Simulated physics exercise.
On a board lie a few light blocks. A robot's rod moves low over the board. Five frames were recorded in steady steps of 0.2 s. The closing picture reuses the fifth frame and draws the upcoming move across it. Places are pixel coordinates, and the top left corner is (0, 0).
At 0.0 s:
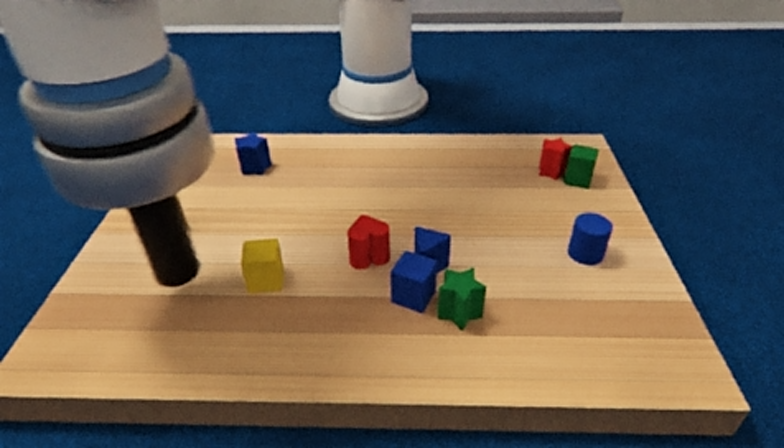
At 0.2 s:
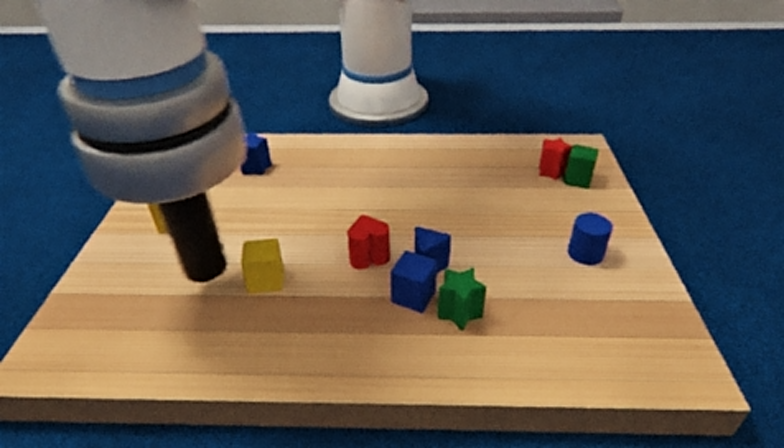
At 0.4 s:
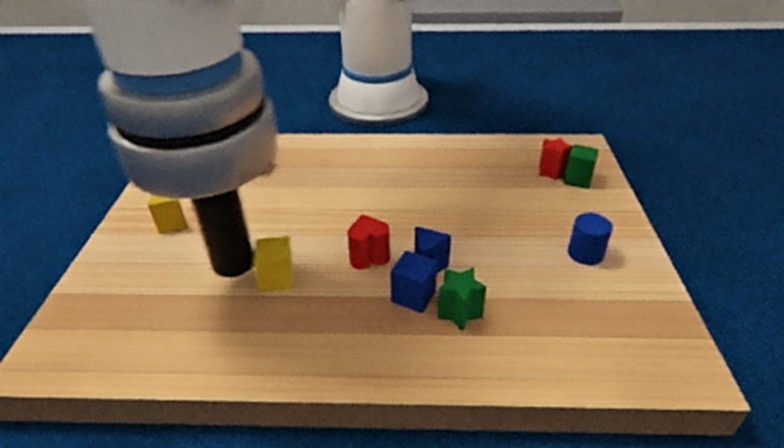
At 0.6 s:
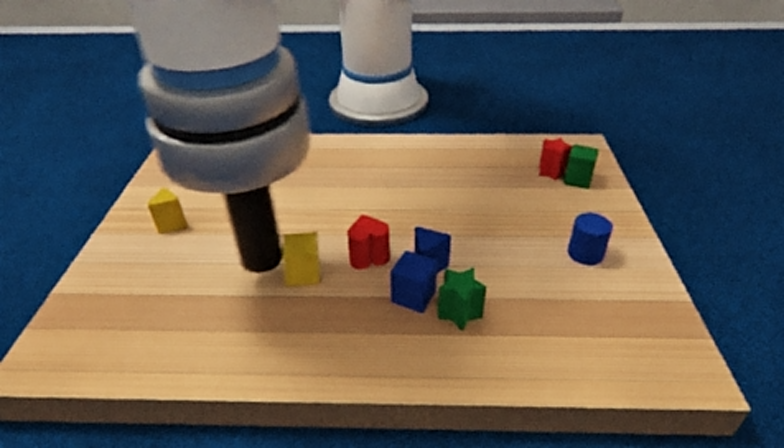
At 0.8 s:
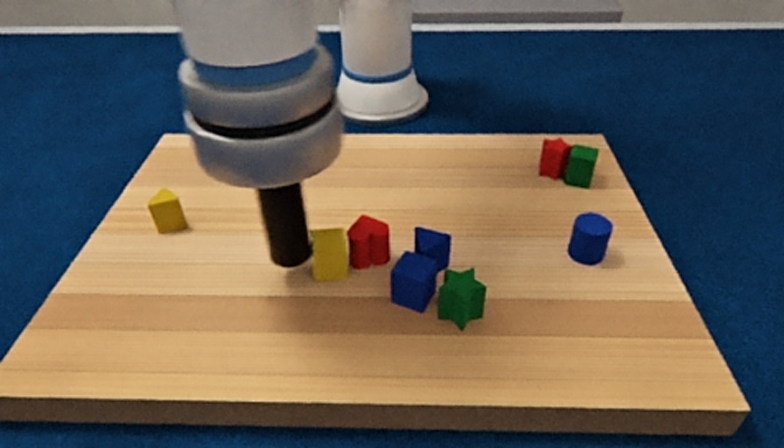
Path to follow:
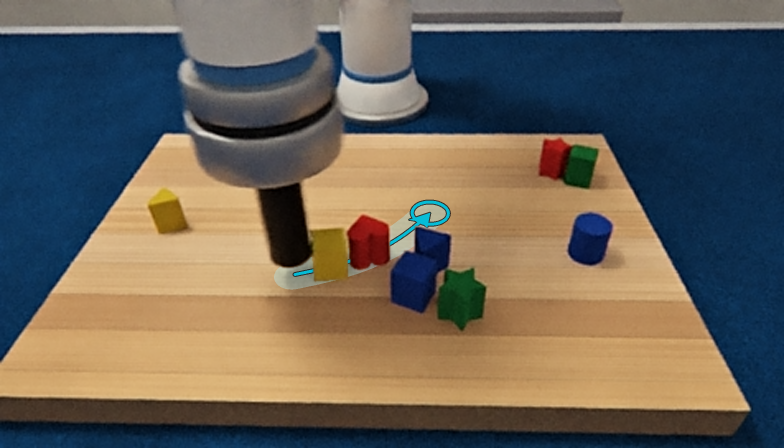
At the start, a robot arm holds a dark rod low over a wooden board, left of a yellow block, with red, blue and green blocks scattered beyond. The rod moves right, meets the yellow block and pushes it rightward until it sits beside the red heart block.
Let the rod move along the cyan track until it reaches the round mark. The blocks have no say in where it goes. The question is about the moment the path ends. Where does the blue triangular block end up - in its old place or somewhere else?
By then it is displaced.
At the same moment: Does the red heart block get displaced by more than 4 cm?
That would be a yes.
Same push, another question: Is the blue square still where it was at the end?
Final answer: Yes.
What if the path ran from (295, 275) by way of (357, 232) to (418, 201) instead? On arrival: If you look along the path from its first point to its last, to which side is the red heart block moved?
It is pushed towards the right-hand side.
Drawn move, from (295, 275) via (351, 261) and (398, 239), ending at (430, 213).
What follows on the original path. One third of the way, rod at (350, 240); yellow square at (387, 231), turned 20° clockwise; red heart block at (419, 217), turned 45° anticlockwise; blue triangular block at (437, 235), turned 35° clockwise.
Two thirds of the way, rod at (397, 219); yellow square at (424, 225), turned 55° clockwise; red heart block at (448, 211), turned 80° anticlockwise; blue triangular block at (458, 235), turned 80° clockwise.
At the end, rod at (431, 193); yellow square at (424, 224), turned 60° clockwise; red heart block at (449, 210), turned 75° anticlockwise; blue square still; blue triangular block at (457, 235), turned 80° clockwise.
